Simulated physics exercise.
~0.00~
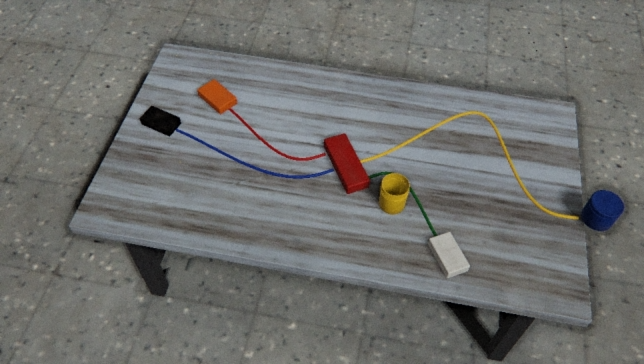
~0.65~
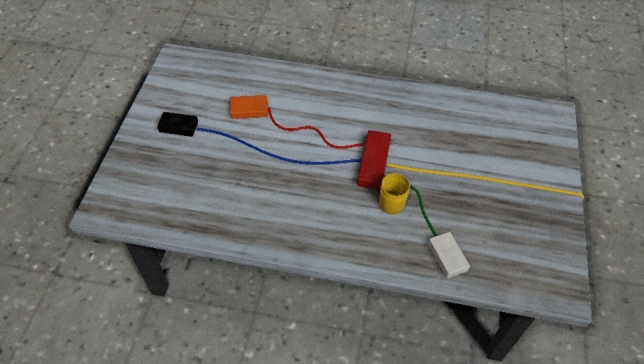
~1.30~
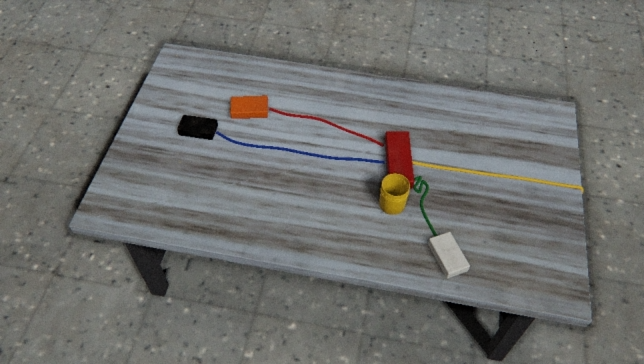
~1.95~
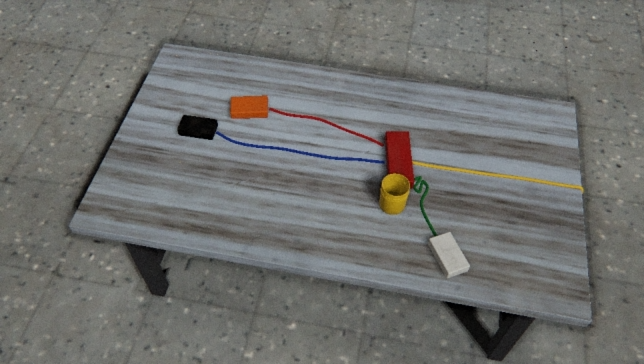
On the side table, the falling blue speaker drags the strip, phone, and charger rightward.
